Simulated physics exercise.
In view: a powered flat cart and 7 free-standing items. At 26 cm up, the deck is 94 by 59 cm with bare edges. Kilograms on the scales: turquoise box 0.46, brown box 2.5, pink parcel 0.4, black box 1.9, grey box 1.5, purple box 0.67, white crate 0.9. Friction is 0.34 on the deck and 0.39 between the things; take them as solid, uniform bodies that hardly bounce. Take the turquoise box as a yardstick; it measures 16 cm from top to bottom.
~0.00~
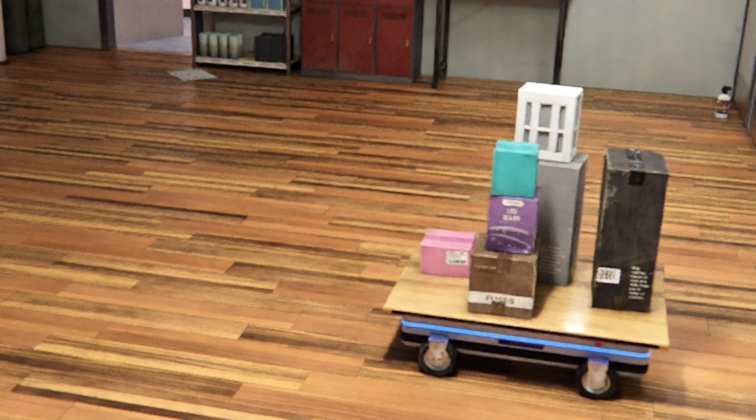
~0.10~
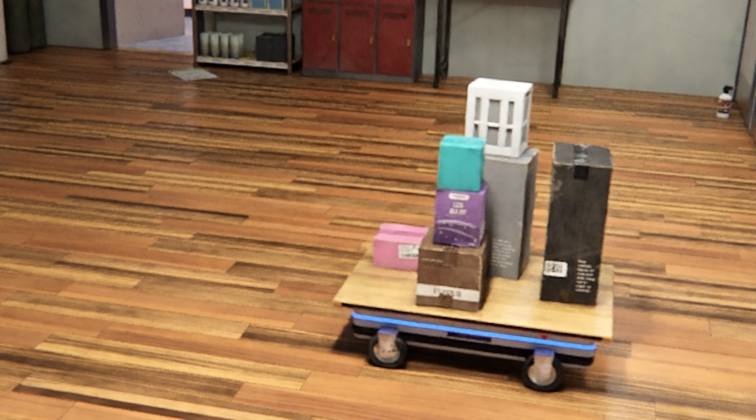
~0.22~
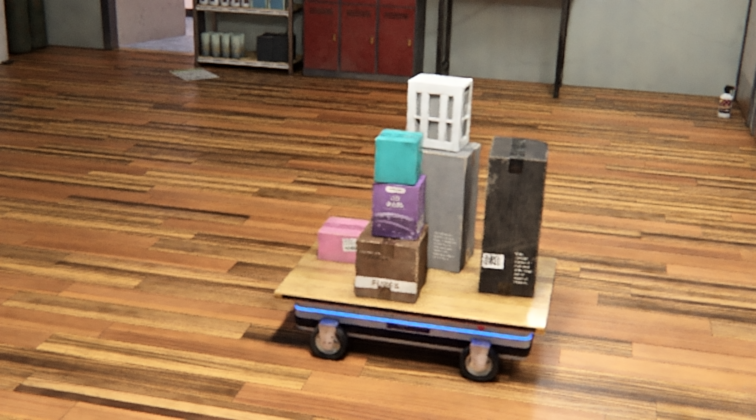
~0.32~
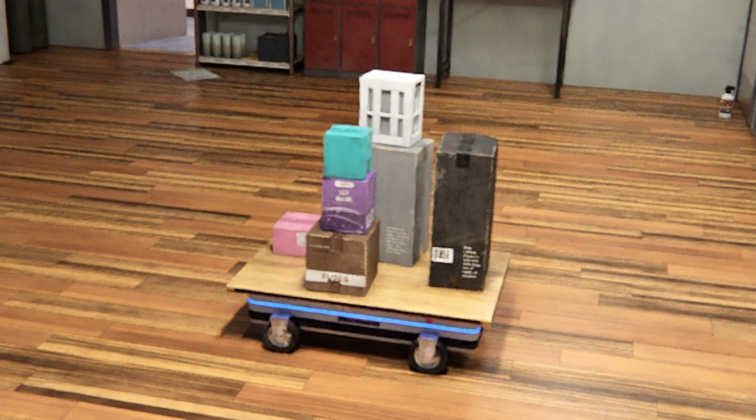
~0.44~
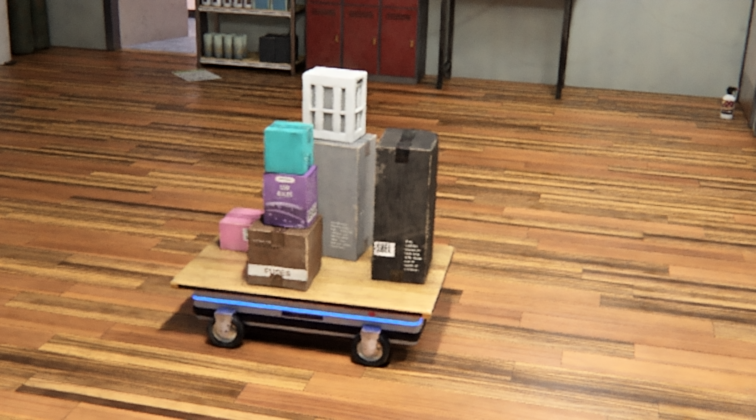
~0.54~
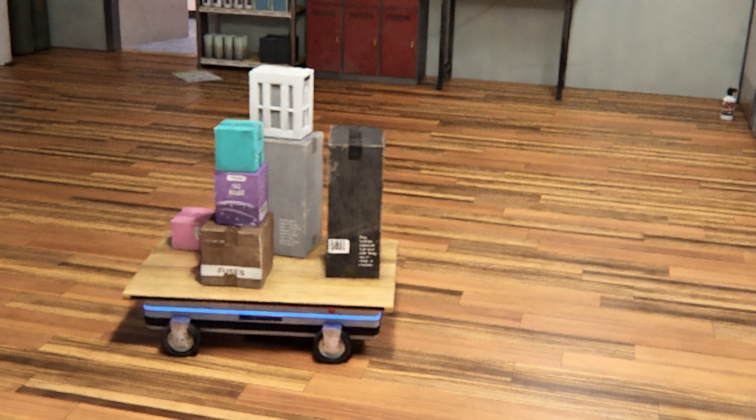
The clip opens on a powered flat cart at the right, carrying a brown box topped by purple and turquoise boxes, a grey box under a white crate, a pink parcel and a black box. It rolls steadily left across the wooden floor, then turns slightly, its load still upright.
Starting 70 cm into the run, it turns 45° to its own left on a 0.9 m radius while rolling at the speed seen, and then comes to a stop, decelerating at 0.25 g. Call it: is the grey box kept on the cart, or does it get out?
It gets out.
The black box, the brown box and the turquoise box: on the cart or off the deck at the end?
Black box: Stays in bounds; brown box: Stays in bounds; turquoise box: Stays in bounds.
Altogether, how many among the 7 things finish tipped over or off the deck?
That comes to 3.
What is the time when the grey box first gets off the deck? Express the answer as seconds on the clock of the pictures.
Time: Approximately 0.8 s.
After 0.74 s, cart 141 cm along, turned 36°; pink parcel and white crate now off the deck; grey box 13° off upright near (161, 191); turquoise box moved 21 cm.
After 1.04 s, cart 195 cm along, turned 45°; grey box now off the deck; turquoise box moved 28 cm; purple box moved 24 cm.
In the end (2.1 s), off the deck, pink parcel, grey box and white crate; not toppled but over 10 cm from the start, turquoise box, brown box and purple box; the last one under 10 cm from the start.
